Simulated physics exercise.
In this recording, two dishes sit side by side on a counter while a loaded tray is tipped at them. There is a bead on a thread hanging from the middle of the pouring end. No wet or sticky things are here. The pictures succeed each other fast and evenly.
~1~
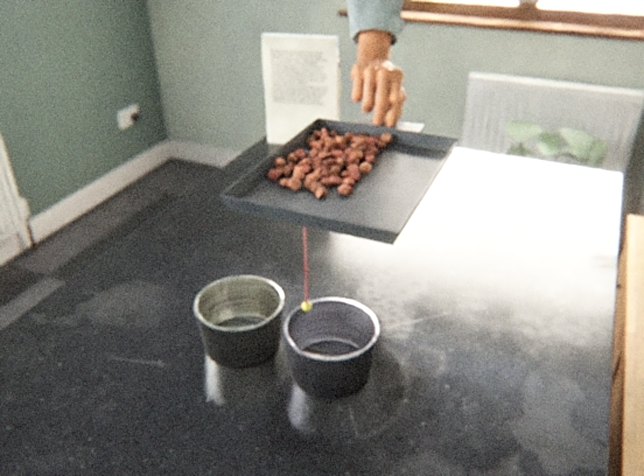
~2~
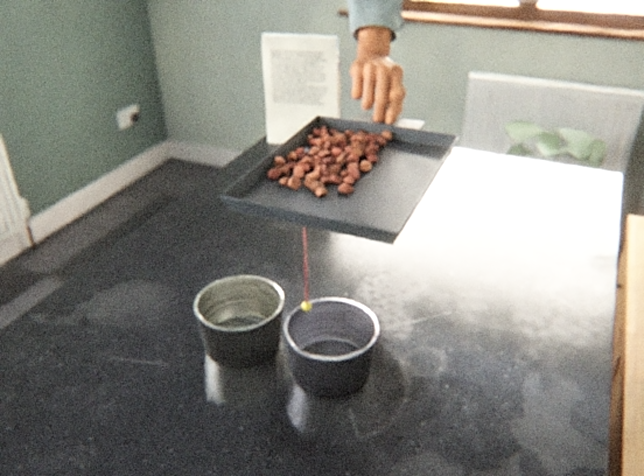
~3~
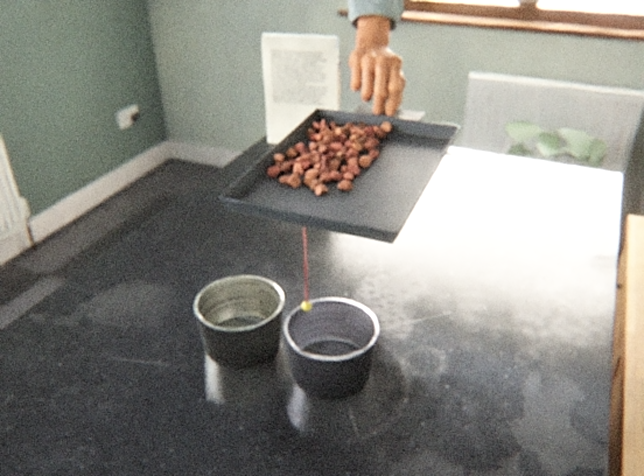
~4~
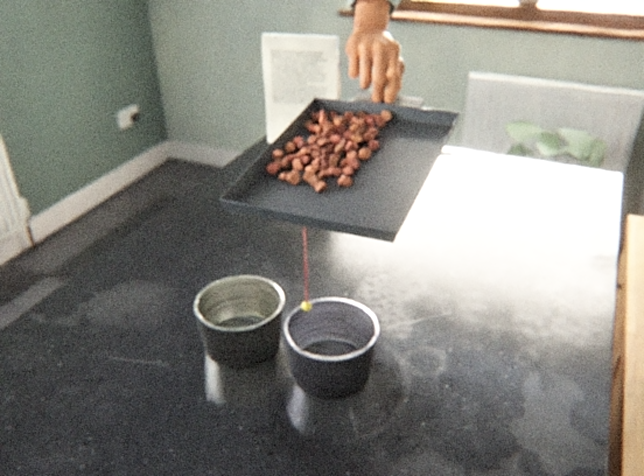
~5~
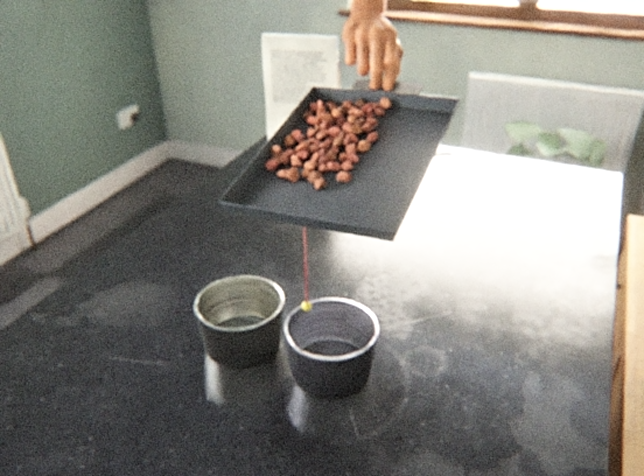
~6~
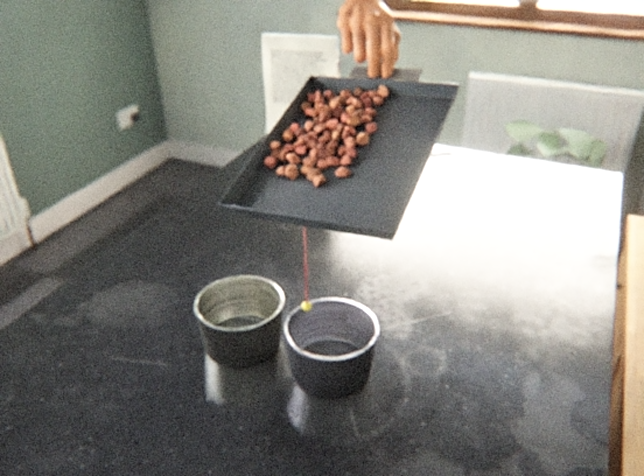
A hand raises the back of a dark tray of reddish-brown chunks above two dishes.
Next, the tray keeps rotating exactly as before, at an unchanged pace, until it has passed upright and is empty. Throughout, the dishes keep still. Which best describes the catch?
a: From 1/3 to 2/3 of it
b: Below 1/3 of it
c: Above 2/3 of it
The answer is a.
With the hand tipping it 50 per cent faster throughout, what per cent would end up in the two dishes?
Close to 30 per cent.
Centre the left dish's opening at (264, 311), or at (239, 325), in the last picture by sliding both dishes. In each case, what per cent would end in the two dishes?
Close to 50 in a hundred, then close to 80 in a hundred.
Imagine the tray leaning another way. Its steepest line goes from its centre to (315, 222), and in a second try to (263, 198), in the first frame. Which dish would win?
Heading one - the rightward dish; heading two - the leftward dish.
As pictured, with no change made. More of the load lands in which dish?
Fuller at the end: The leftward dish.
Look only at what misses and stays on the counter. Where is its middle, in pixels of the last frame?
It's centred at about (239, 408).
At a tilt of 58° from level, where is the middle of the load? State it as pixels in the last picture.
(261, 200).
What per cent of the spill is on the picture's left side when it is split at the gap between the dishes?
80 %, roughly.
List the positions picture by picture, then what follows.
In the first picture, corners of the pouring end at (227, 194) and (394, 229), level; middle of the load at (338, 155), bits of crushed brick; left dish at (218, 343); right dish at (312, 373); bead on its thread at (307, 306).
In the second picture, corners of the pouring end at (227, 194) and (394, 229), level; middle of the load at (338, 153).
In the third picture, corners of the pouring end at (226, 196) and (393, 229), tipped barely, lowest at the left corner; middle of the load at (337, 148).
In the fourth picture, corners of the pouring end at (226, 197) and (392, 228), tipped a little, lowest at the left corner; middle of the load at (337, 140).
In the fifth picture, corners of the pouring end at (225, 199) and (392, 227), tipped a little, lowest at the left corner; middle of the load at (335, 133).
In the sixth picture, corners of the pouring end at (225, 201) and (391, 227), tipped clearly, lowest at the left corner; middle of the load at (334, 125); left dish at (218, 343); right dish at (312, 373).
Soon, tray tipped steeply; most on the tray; a small part in the air.
A while on, tray tipped right over; about a quarter on the tray; a stray few in the right dish; about a quarter in the left dish; about a third outside both; a small part in the air.
Towards the end, tray tipped past a quarter turn; a stray few in the right dish; about half in the left dish; about half outside both.
Finally, tray tipped past a quarter turn; a stray few in the right dish; about half in the left dish; about half outside both.
